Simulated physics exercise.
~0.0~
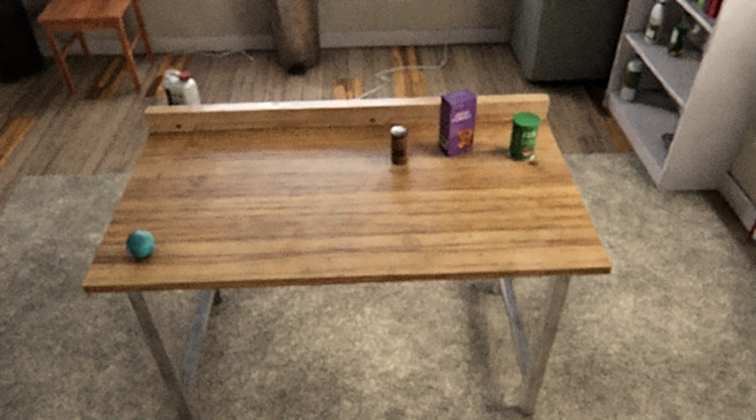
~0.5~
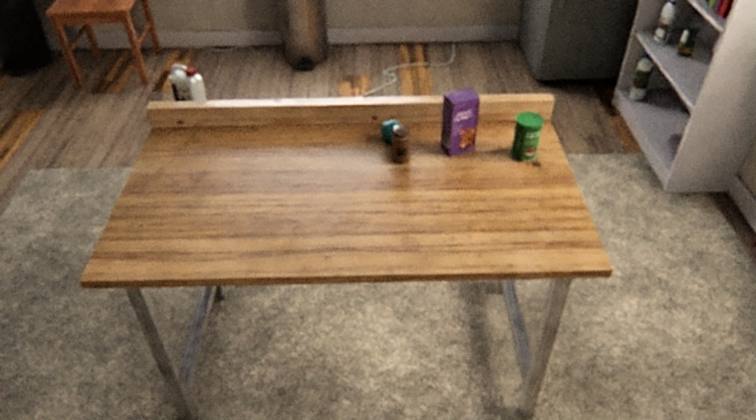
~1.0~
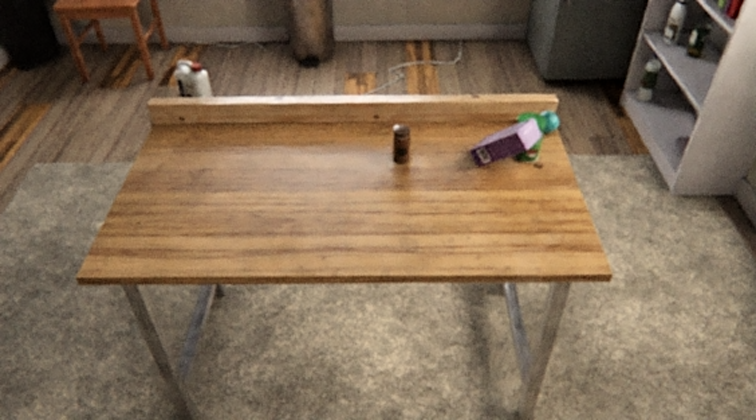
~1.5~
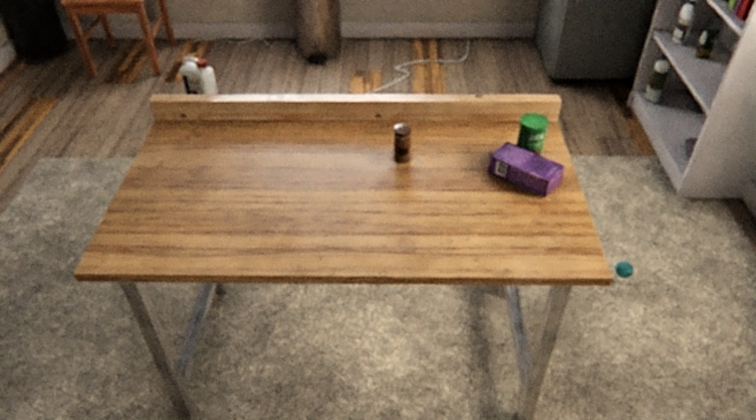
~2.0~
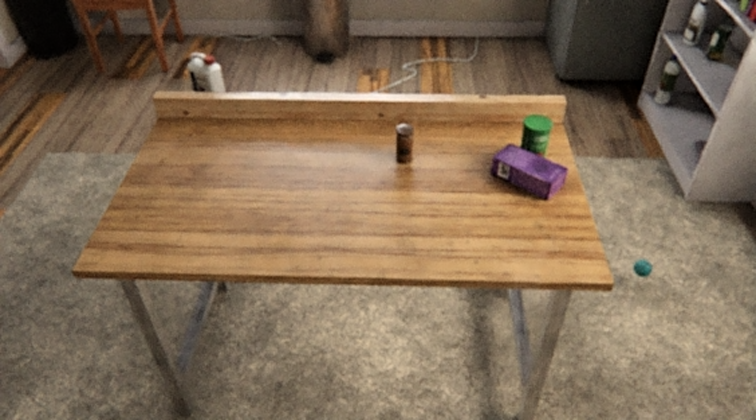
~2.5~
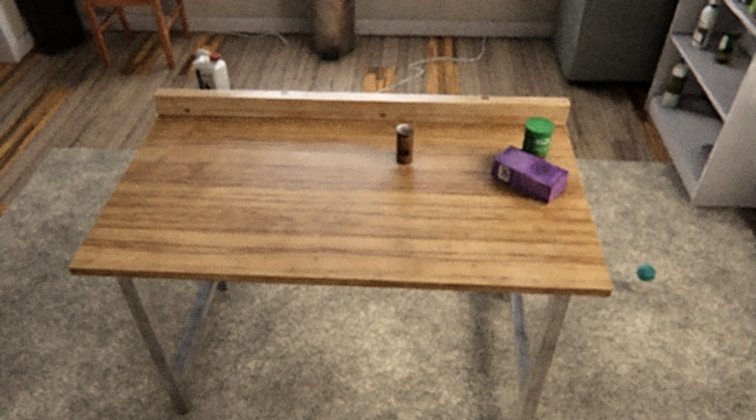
Turquoise ball rolling across a wooden table past a brown shaker, toppling a purple packet beside a green tin and dropping off the right side.
